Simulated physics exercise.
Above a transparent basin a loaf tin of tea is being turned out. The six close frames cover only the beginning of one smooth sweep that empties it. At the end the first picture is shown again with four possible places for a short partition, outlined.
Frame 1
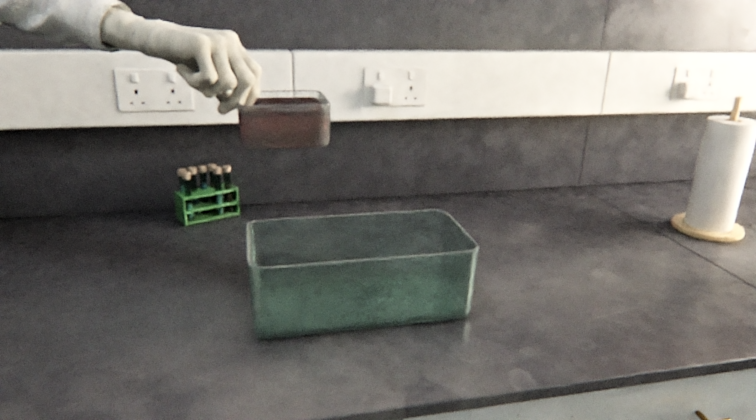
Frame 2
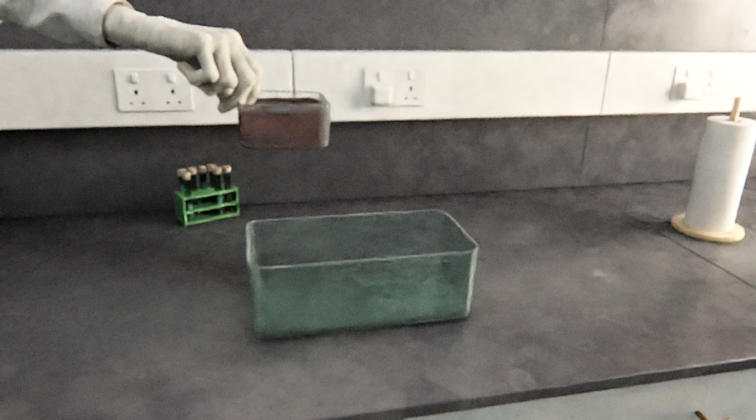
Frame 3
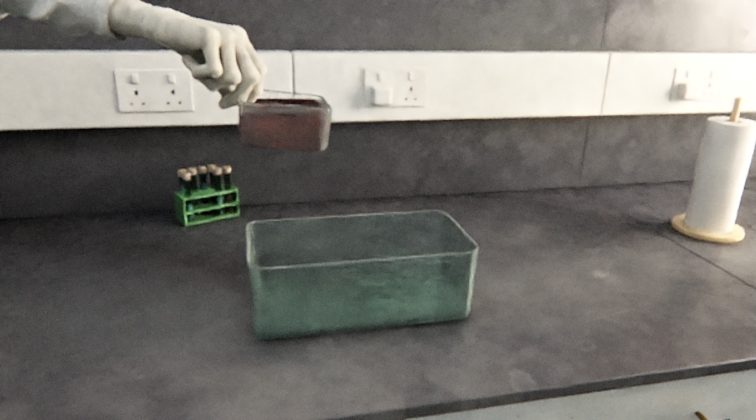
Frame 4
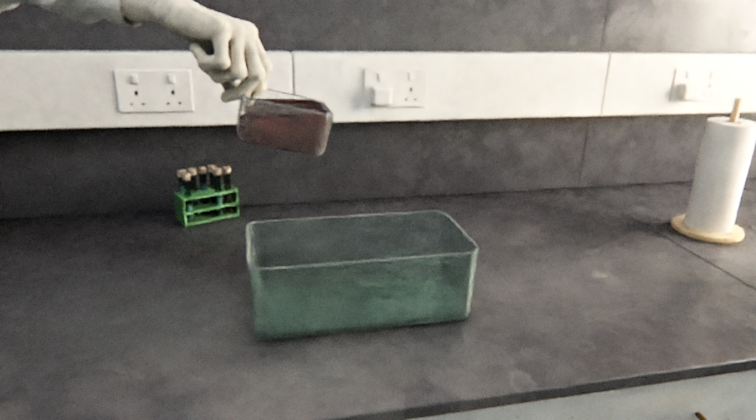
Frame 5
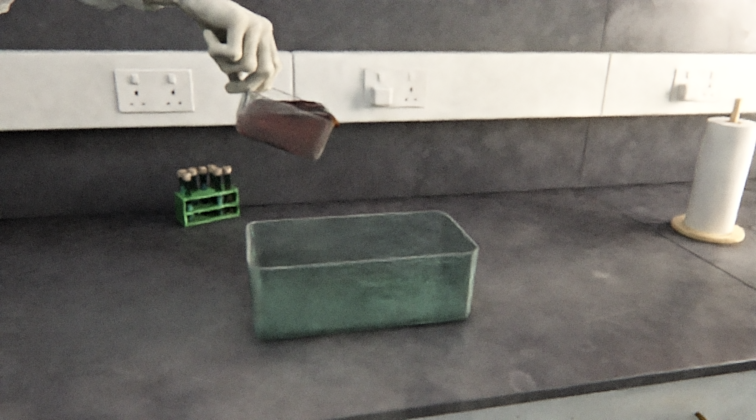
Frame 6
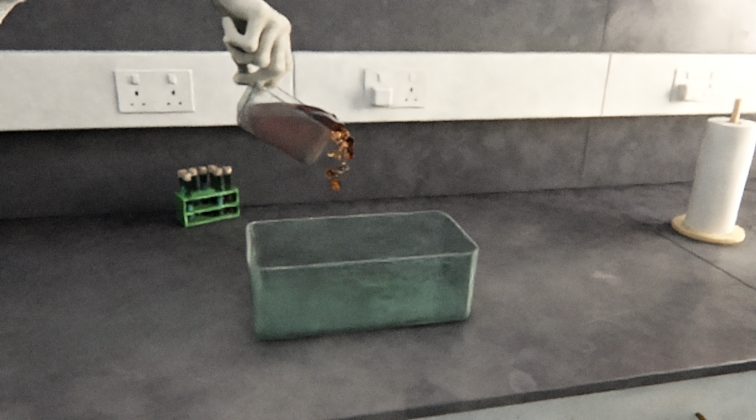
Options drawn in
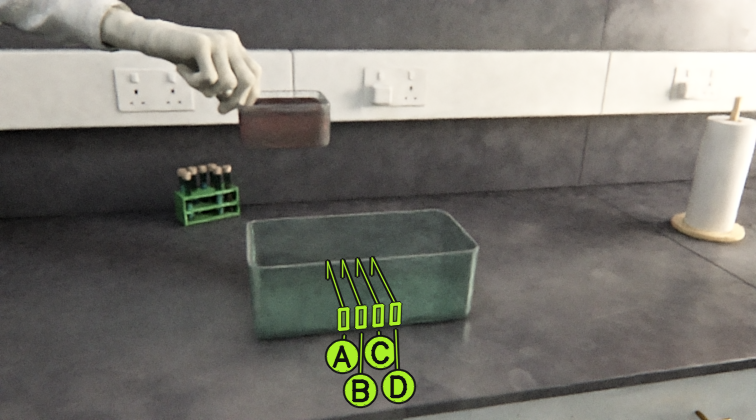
A pale gloved hand tilting a small clear container rightward above a transparent basin, reddish-brown loose bits starting to tumble over its lip.
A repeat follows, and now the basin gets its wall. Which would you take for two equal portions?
The best place is D.
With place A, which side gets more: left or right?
More ends on the right.
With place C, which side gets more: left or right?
The right side.
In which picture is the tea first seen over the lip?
Picture 5.
On the marked copy, A at (344, 335); B at (361, 333); C at (378, 331); D at (395, 329).
With A, about 14 % ends left of the wall and 84 % right of it.
With B, about 25 % ends left of the wall and 73 % right of it.
With C, about 33 % ends left of the wall and 66 % right of it.
With D, about 52 % ends left of the wall and 46 % right of it.
